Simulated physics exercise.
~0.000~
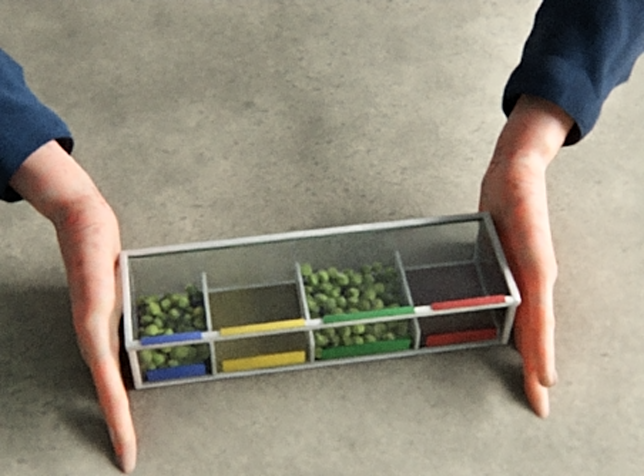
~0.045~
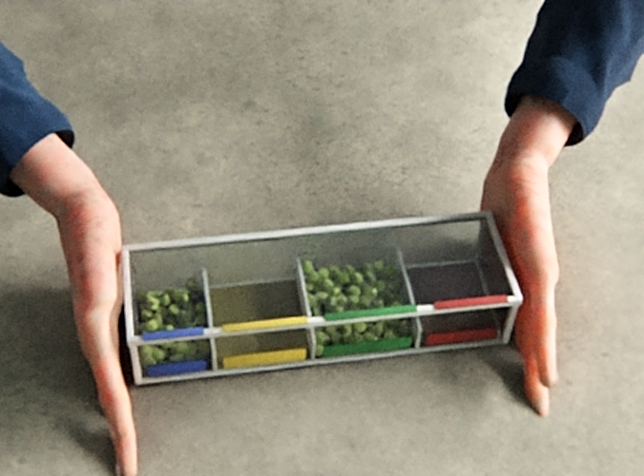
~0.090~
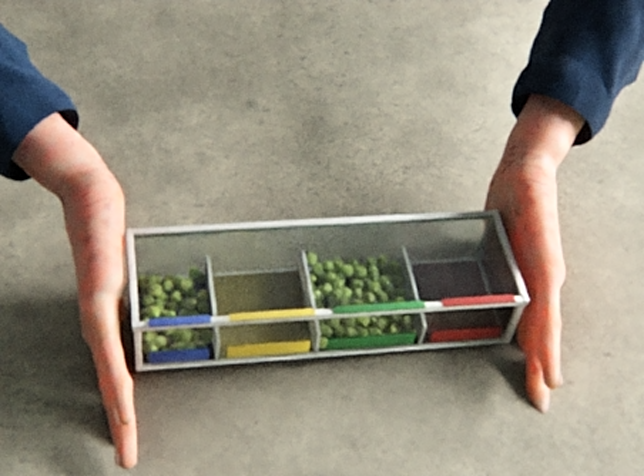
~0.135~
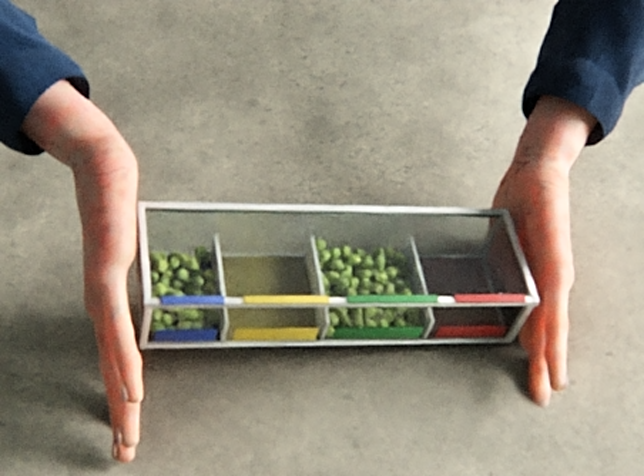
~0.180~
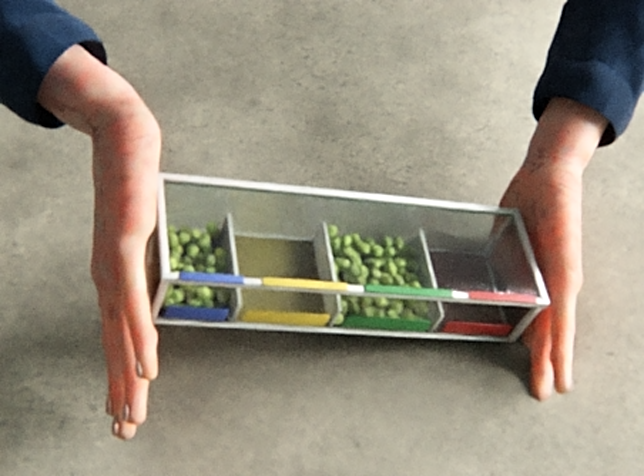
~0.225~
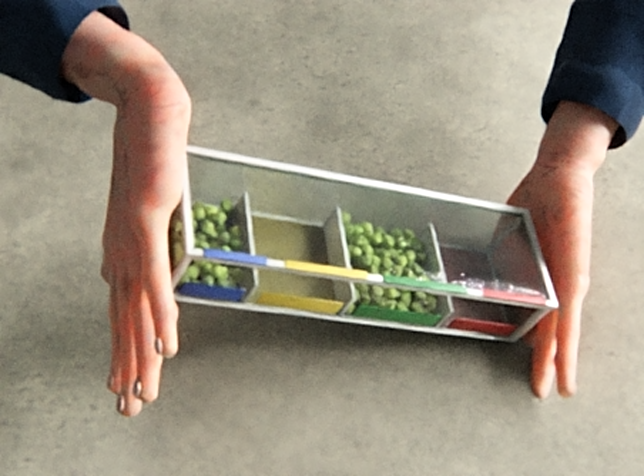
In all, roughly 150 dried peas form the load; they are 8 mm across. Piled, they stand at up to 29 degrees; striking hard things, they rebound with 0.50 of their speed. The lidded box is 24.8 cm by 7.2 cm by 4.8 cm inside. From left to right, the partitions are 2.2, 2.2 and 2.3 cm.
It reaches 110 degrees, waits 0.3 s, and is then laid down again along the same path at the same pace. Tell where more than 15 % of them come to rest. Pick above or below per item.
Red = above; blue = below; green = below; yellow = below.
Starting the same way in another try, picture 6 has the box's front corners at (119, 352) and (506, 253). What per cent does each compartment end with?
Red 0 %; blue 85 %; green 0 %; yellow 15 %.
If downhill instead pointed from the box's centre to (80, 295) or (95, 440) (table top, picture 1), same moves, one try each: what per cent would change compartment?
The share comes to about 60 in a hundred, then about 55 in a hundred.
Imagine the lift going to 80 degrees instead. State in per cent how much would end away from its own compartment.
Near 55 in a hundred, I think.
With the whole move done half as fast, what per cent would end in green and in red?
Per cent - green: 5; red: 95.
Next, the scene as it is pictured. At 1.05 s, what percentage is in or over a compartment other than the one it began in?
95 percent.
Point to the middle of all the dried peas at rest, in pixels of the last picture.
Near (468, 299).
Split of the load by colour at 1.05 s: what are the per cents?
Red 75; blue 0; green 20; yellow 5.
Then, at 1.05 s, tilt 110 degrees; red 75 %, green 20 %, yellow 5 %.
After 1.60 s, tilt 57 degrees; red 100 %.
After 2.20 s, tilt 0 degrees; red 100 %.
In the end, at 2.8 s, red 100 %, blue 0 %, green 0 %, yellow 0 %.
